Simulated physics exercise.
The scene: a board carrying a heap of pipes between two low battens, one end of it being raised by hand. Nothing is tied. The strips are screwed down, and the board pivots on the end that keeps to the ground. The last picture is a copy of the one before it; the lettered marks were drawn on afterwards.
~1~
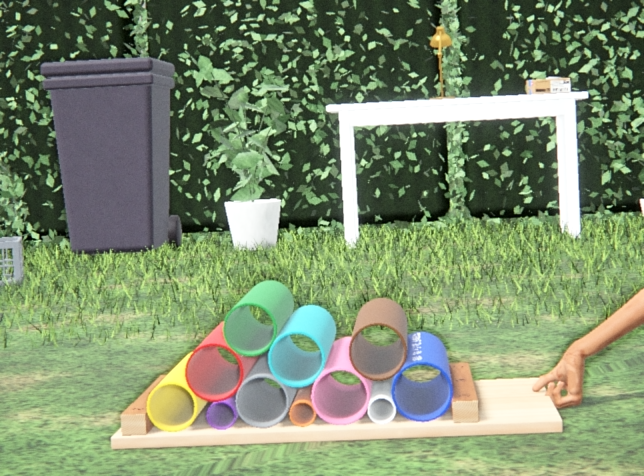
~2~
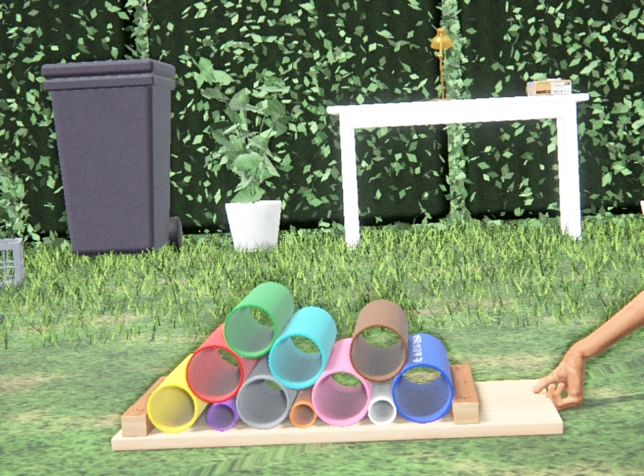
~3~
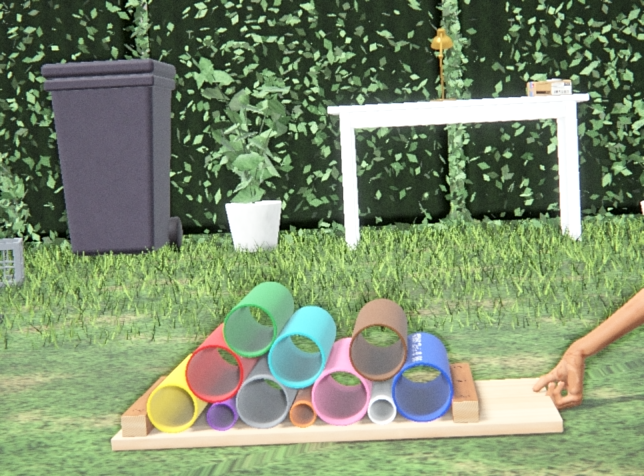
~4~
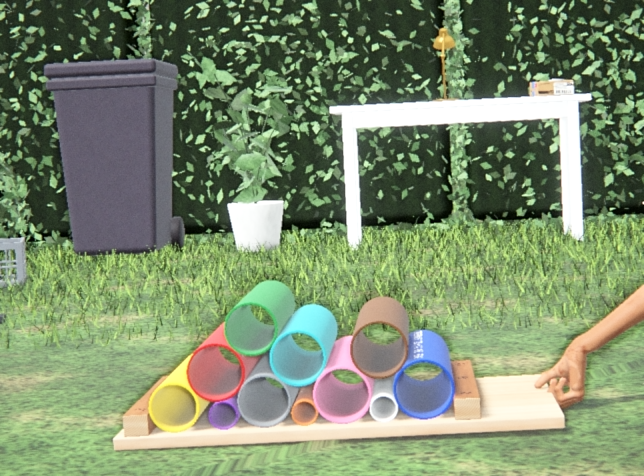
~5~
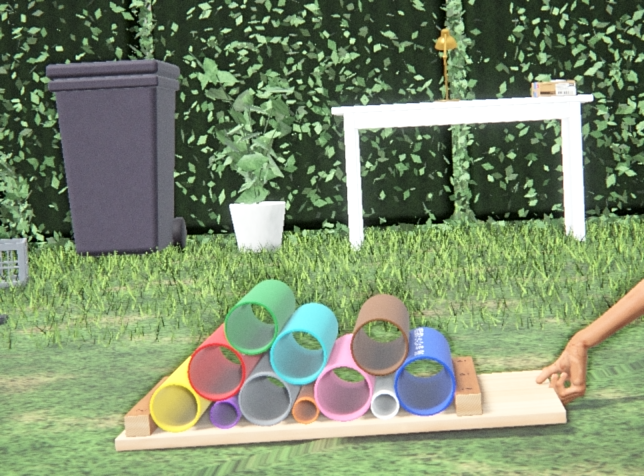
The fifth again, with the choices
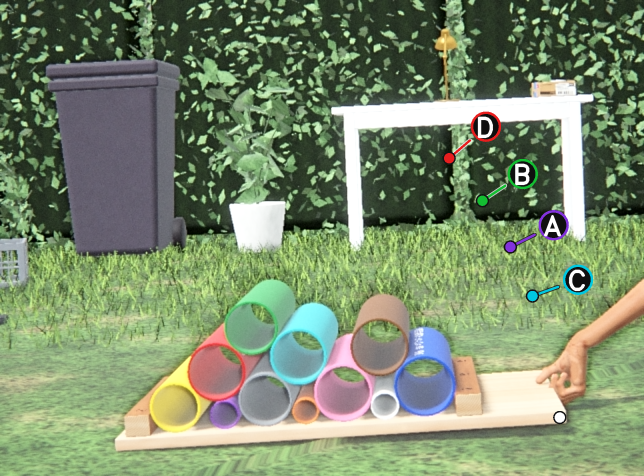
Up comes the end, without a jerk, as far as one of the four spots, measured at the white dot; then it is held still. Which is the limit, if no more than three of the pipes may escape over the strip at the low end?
D is the limit.
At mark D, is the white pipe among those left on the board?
The white pipe: Yes.
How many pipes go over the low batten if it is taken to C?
At C the number is none.
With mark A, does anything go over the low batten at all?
At A: No.
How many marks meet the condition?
The number is four.
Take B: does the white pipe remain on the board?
Yes, with B.
On the marked copy, A at (510, 247); B at (483, 201); C at (532, 296); D at (449, 158); the white dot at (560, 417).
Following D. Soon after the start, board at 20°.
Later, board at 38°.
In the end, board at 38°, none over the low batten.
As for the rest, A none over the low batten; B none over the low batten; C none over the low batten.
